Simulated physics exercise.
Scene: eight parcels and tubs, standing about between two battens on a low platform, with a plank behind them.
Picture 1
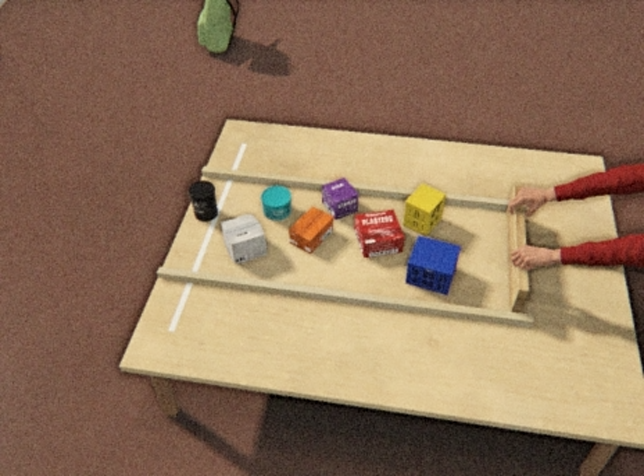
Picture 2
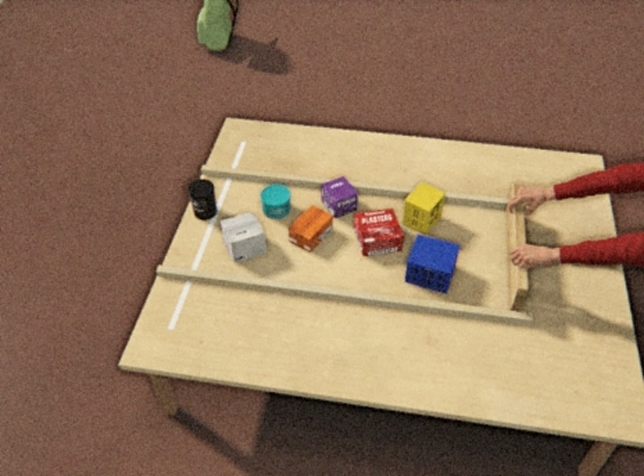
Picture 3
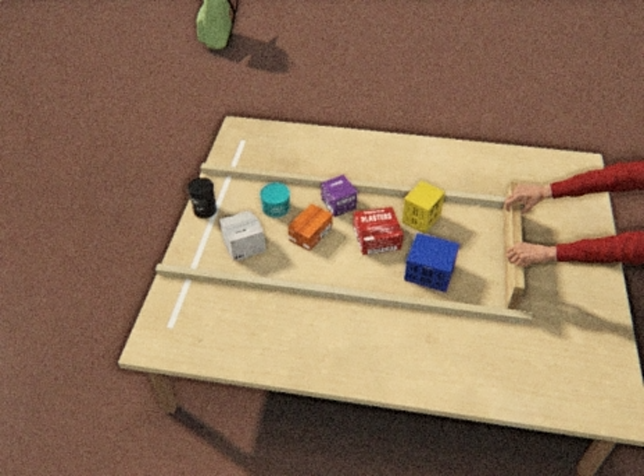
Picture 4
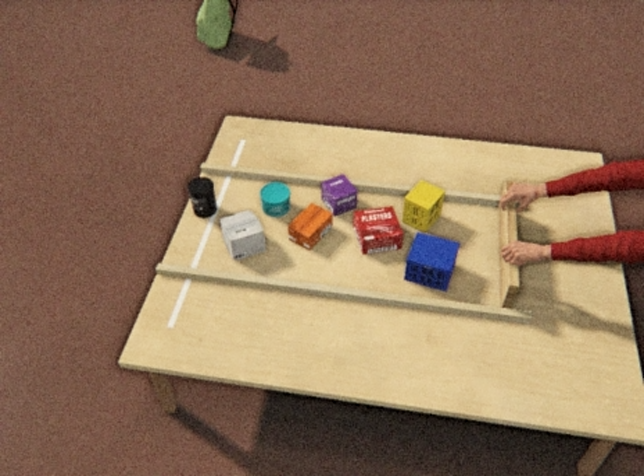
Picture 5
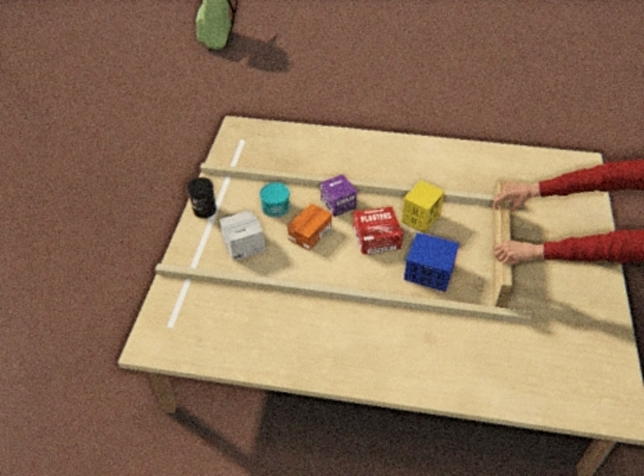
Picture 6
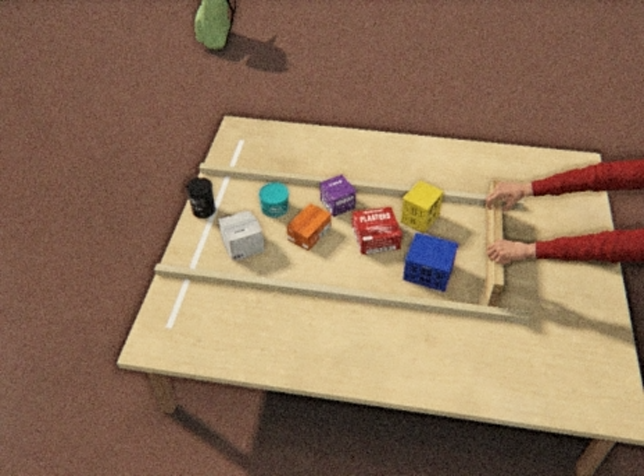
On a low wooden table, two red-sleeved hands slid a plank slowly a short way left between two raised strips, while the eight scattered boxes and tubs ahead of it stayed practically still.
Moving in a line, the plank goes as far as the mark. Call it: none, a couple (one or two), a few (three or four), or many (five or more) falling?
Call: Many.
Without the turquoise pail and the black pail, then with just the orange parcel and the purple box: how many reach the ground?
First try: 4 fallen; other try: 3.
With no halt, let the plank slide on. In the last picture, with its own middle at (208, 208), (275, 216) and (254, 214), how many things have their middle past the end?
First 6, next 0, last 2.
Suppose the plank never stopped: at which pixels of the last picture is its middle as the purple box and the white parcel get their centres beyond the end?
Its middle is about (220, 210) and about (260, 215).
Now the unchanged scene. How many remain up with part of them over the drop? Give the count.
It would come to 1.
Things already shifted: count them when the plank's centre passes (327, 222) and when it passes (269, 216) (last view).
First 7, then 8.
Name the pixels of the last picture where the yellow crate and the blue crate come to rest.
The yellow crate ends up near (206, 184), and the blue crate near (177, 238).
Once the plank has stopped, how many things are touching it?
Result: 2 in all.
A little later, none off yet; black pail at rest near (202, 198); white parcel at rest near (242, 236); turquoise pail at rest near (274, 200).
Next, none off yet; black pail at rest near (202, 198); white parcel shifted a little near (229, 238); turquoise pail shifted a little near (269, 200).
Later still, none off yet; black pail shifted about its own width near (183, 202); white parcel shifted well along near (167, 242); turquoise pail shifted well along near (206, 194).
When it is over, the number that fall off is five or more; down, red box, purple box, orange parcel, turquoise pail, white parcel and black pail.
